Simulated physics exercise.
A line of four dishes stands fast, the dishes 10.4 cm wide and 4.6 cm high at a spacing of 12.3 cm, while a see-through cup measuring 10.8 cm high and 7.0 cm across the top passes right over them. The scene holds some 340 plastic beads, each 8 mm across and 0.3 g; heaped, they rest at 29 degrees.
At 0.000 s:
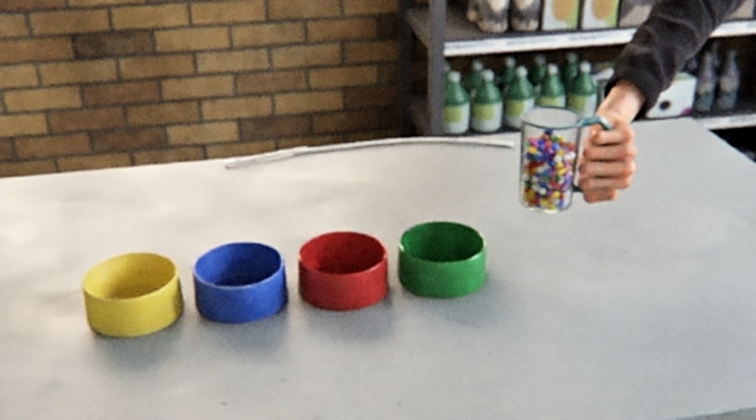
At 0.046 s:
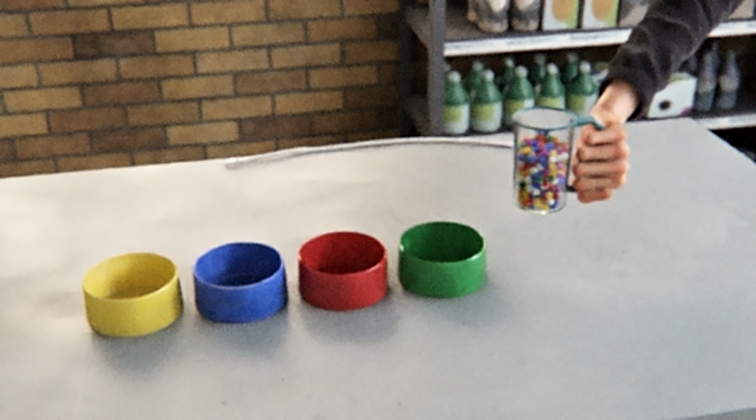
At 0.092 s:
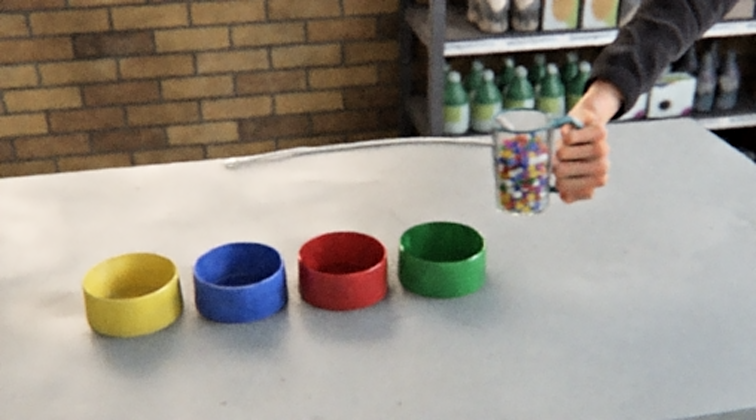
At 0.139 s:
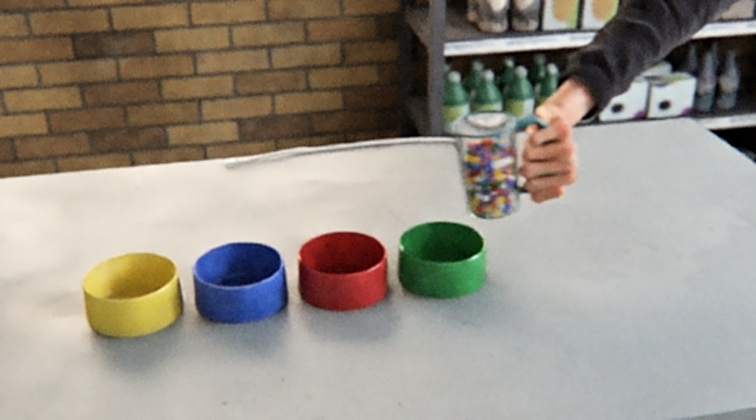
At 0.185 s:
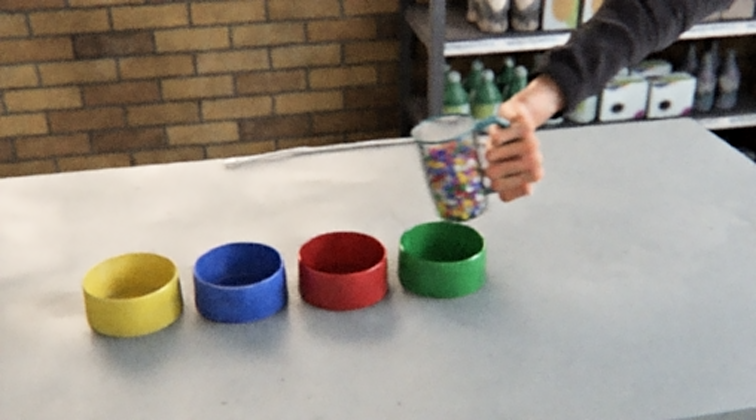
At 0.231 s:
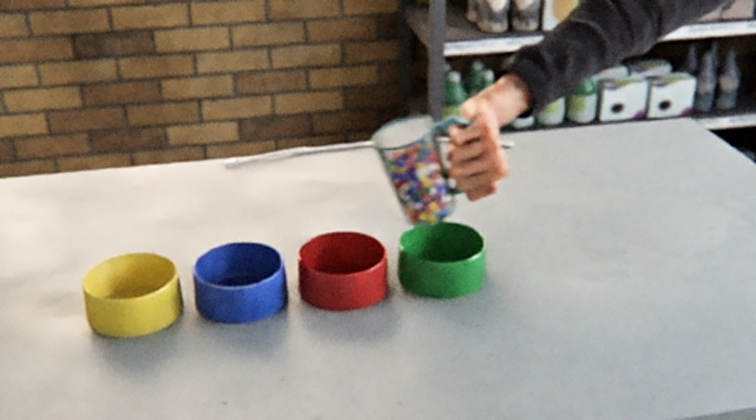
A hand carried a clear mug full of colorful beads leftward across a table, tilting it gradually as it moved above the green dish, while the yellow, blue, red and green dishes stayed still.
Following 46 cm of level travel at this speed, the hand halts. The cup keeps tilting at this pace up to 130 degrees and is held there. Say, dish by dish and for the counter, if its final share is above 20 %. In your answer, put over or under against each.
Red dish - under; blue dish - under; green dish - under; yellow dish - over; counter - under.
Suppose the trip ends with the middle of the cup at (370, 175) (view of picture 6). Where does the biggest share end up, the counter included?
The biggest share ends at red.
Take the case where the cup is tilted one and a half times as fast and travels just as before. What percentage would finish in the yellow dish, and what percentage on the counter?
Result: Yellow dish 50, counter 50.
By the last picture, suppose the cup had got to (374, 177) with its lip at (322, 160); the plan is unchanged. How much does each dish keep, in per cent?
Per cent kept: Red 0; blue 0; green 0; yellow 50.
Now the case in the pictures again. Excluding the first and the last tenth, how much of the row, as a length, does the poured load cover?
Roughly 6 cm of the row.
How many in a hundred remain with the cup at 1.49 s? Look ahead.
It comes out close to 0 per cent.
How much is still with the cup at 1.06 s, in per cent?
It comes to about 90 percent.
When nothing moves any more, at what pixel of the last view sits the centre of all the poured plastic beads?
Somewhere near (124, 298) in the last picture.
After 0.73 s, tilt 71 degrees; cup holds 95 %.
After 1.06 s, tilt 107 degrees; cup holds 90 %, yellow 5 %.
Then, at 1.49 s, tilt 130 degrees; cup holds 0 %, yellow 95 %.
At rest (2.2 s), red 0 %, blue 0 %, green 0 %, yellow 95 %, counter 5 %.
